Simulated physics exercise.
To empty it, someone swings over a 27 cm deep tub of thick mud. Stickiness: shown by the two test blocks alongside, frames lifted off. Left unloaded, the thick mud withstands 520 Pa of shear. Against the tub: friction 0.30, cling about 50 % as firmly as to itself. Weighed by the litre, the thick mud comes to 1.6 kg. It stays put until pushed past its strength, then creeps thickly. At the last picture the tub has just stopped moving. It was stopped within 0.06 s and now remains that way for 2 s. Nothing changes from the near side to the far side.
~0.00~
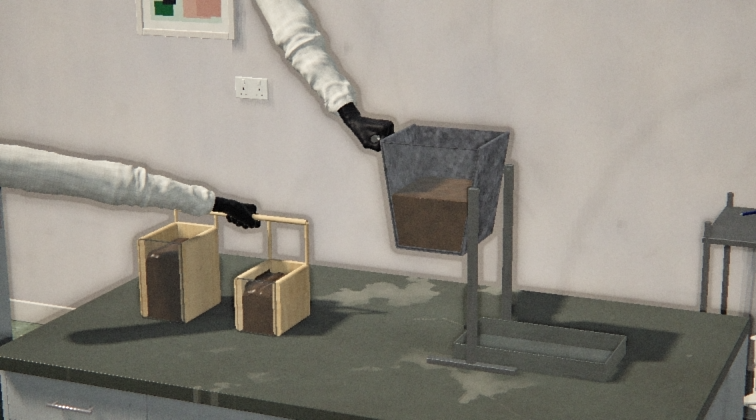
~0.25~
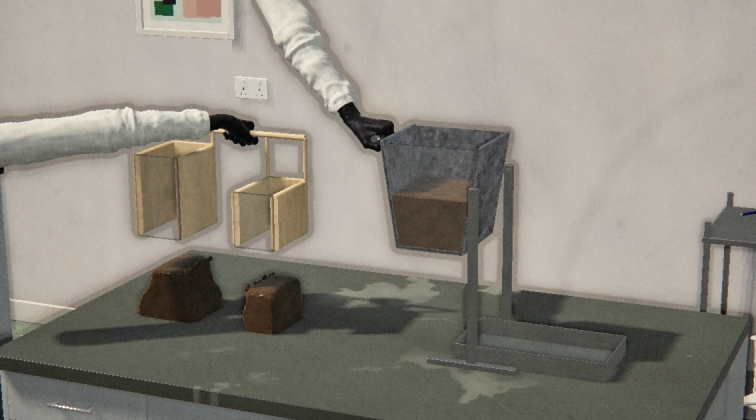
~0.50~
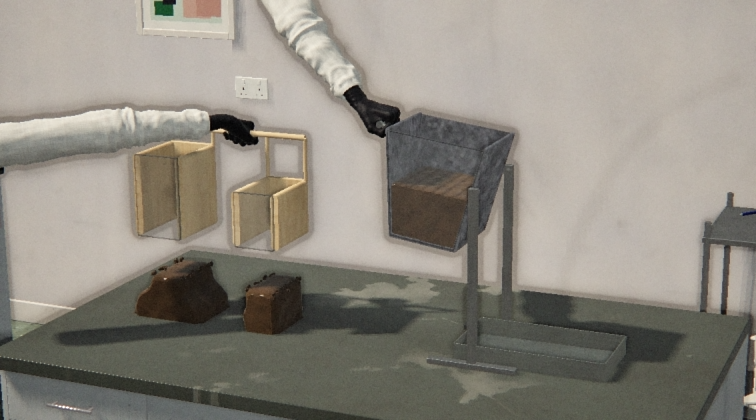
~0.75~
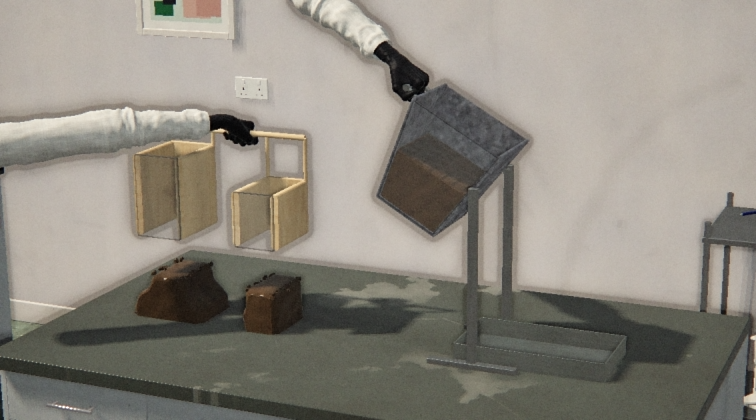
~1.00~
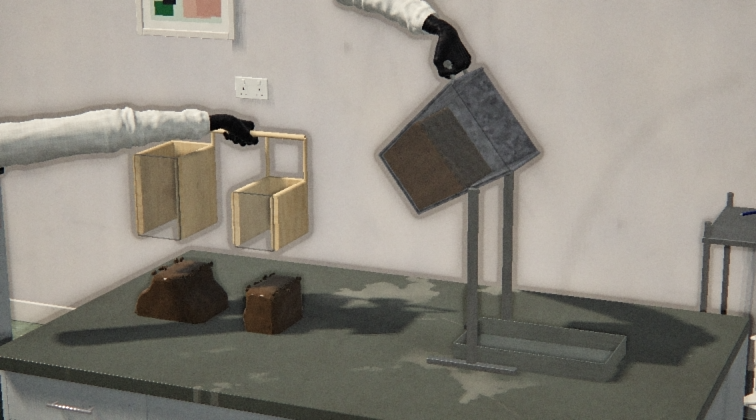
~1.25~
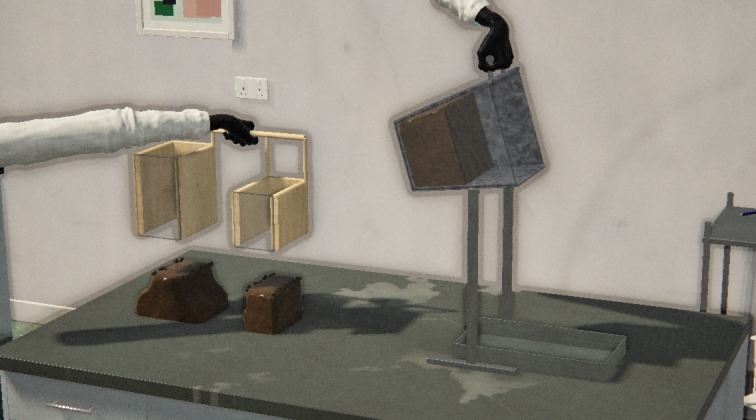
A gloved hand lifts boxes off two blocks, then another tilts a mud tub steeply right.
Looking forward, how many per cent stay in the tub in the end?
About 100 %.
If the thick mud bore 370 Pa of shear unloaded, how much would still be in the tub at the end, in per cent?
In that case close to 100 in a hundred.
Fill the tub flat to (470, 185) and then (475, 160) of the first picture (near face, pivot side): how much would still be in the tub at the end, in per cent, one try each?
In that order: 100 %, 85 %.
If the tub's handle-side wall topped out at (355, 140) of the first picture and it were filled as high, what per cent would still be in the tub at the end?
Roughly 100 %.
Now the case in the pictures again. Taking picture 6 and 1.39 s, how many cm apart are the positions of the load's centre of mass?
It has moved around 1 centimetres.
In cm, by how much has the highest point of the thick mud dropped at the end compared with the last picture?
Roughly 4 cm.
By 1.39 s, the tub is at 73 degrees and holds 100 %.
By 1.56 s, the tub is at 73 degrees and holds 100 %.
By 1.73 s, the tub is at 73 degrees and holds 100 %.
By 1.90 s, the tub is at 73 degrees and holds 100 %.
By 3.25 s, at the end, the tub is at 73 degrees and holds 100 %.
